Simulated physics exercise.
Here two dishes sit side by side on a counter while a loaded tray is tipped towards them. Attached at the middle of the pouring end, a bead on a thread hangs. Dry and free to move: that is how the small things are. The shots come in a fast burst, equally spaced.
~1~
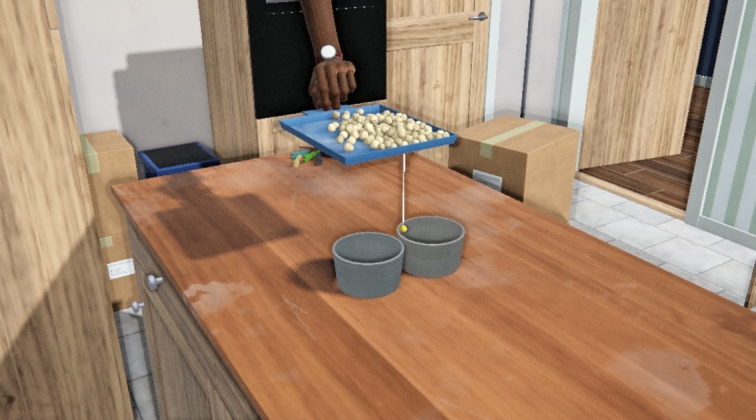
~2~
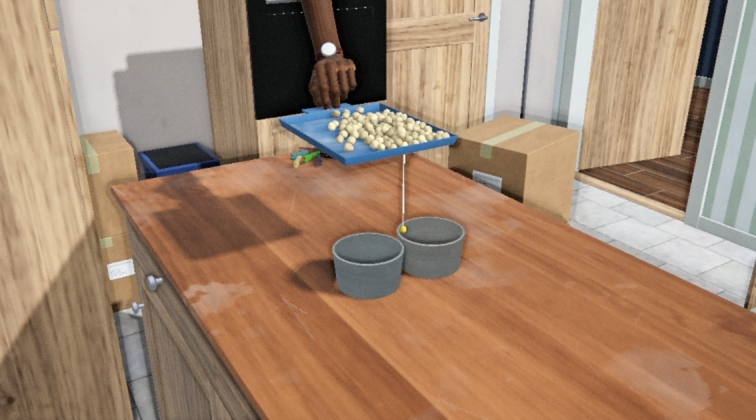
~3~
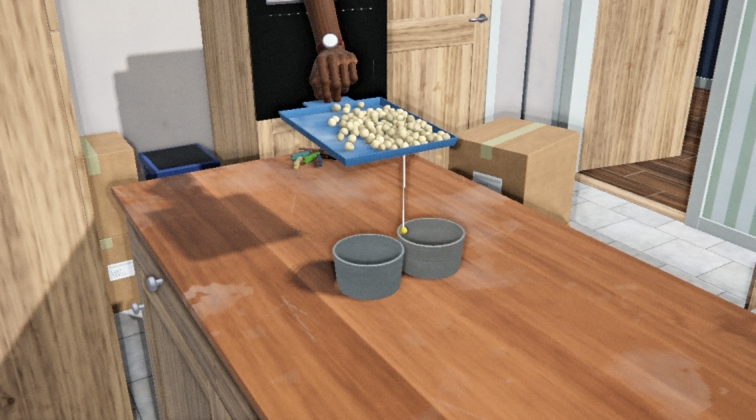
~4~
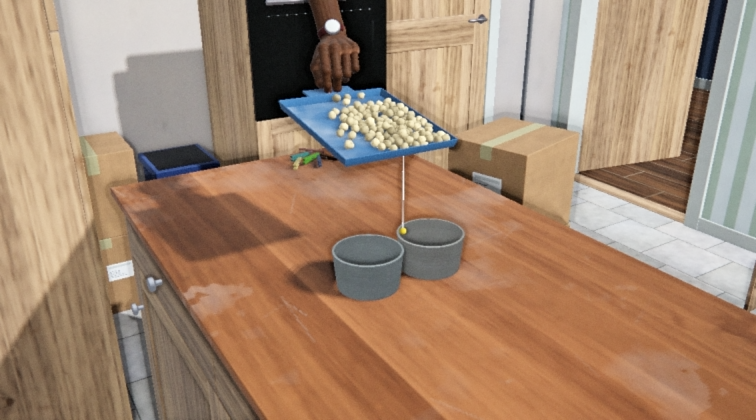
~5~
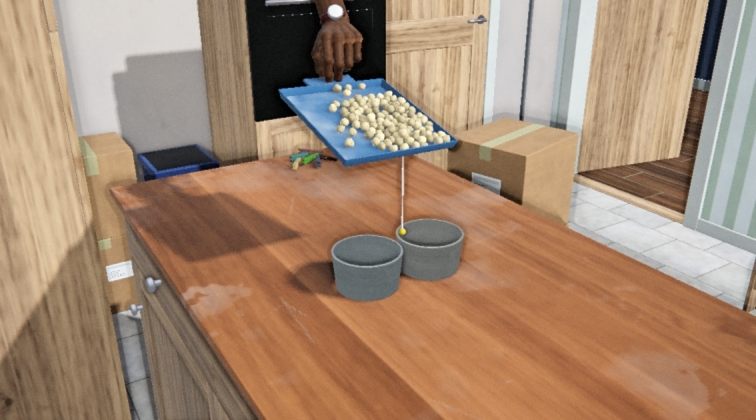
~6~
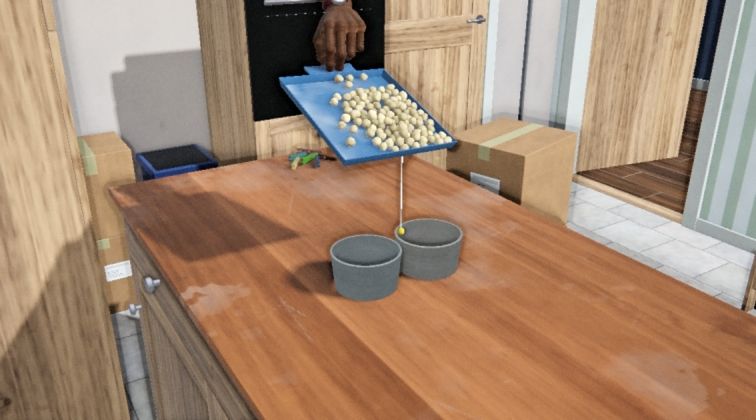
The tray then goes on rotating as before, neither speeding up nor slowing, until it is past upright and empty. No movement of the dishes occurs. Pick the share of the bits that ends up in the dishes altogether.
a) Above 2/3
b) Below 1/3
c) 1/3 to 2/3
Below 1/3.
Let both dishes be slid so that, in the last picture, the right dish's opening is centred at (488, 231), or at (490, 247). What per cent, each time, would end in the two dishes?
Roughly 60 per cent, then roughly 60 per cent.
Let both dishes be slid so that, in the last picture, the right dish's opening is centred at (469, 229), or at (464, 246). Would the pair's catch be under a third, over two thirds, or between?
Where the dishes stand first, the middle third; where they stand second, beyond two thirds.
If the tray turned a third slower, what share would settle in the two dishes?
Close to 20 in a hundred.
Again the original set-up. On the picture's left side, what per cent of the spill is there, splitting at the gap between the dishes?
Close to 10 in a hundred.
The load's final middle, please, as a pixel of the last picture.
Roughly pixel (456, 296).
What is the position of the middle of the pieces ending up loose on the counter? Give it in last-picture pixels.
Once everything settles, the pieces are centred near (461, 304).
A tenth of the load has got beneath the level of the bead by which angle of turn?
Approx. 80° from level.
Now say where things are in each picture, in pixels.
The first frame shows corners of the pouring end near (346, 156) and (454, 135), level; middle of the load near (386, 128), macadamia nuts; left dish near (387, 276); right dish near (450, 256); bead on its thread near (403, 229).
The second frame shows corners of the pouring end near (346, 157) and (454, 136), level; middle of the load near (386, 127).
The third frame shows corners of the pouring end near (347, 158) and (455, 137), tipped barely, level across its low end; middle of the load near (387, 125).
The fourth frame shows corners of the pouring end near (347, 158) and (455, 138), tipped a little, level across its low end; middle of the load near (387, 122).
The fifth frame shows corners of the pouring end near (347, 158) and (455, 140), tipped clearly, level across its low end; middle of the load near (388, 118).
The sixth frame shows corners of the pouring end near (346, 158) and (454, 140), tipped clearly, level across its low end; middle of the load near (389, 116), a little on the move; left dish near (385, 278); right dish near (448, 259).
Shortly afterwards, tray tipped steeply; all but a few on the tray; only a few outside both; a little in the air.
Next, tray tipped past a quarter turn; near a quarter on the tray; a little in the right dish; near half outside both; near a third in the air.
Some moments later, tray tipped past a quarter turn; only a few in the left dish; a little in the right dish; the bulk outside both.
In the end, tray tipped past a quarter turn; only a few in the left dish; a little in the right dish; the bulk outside both.
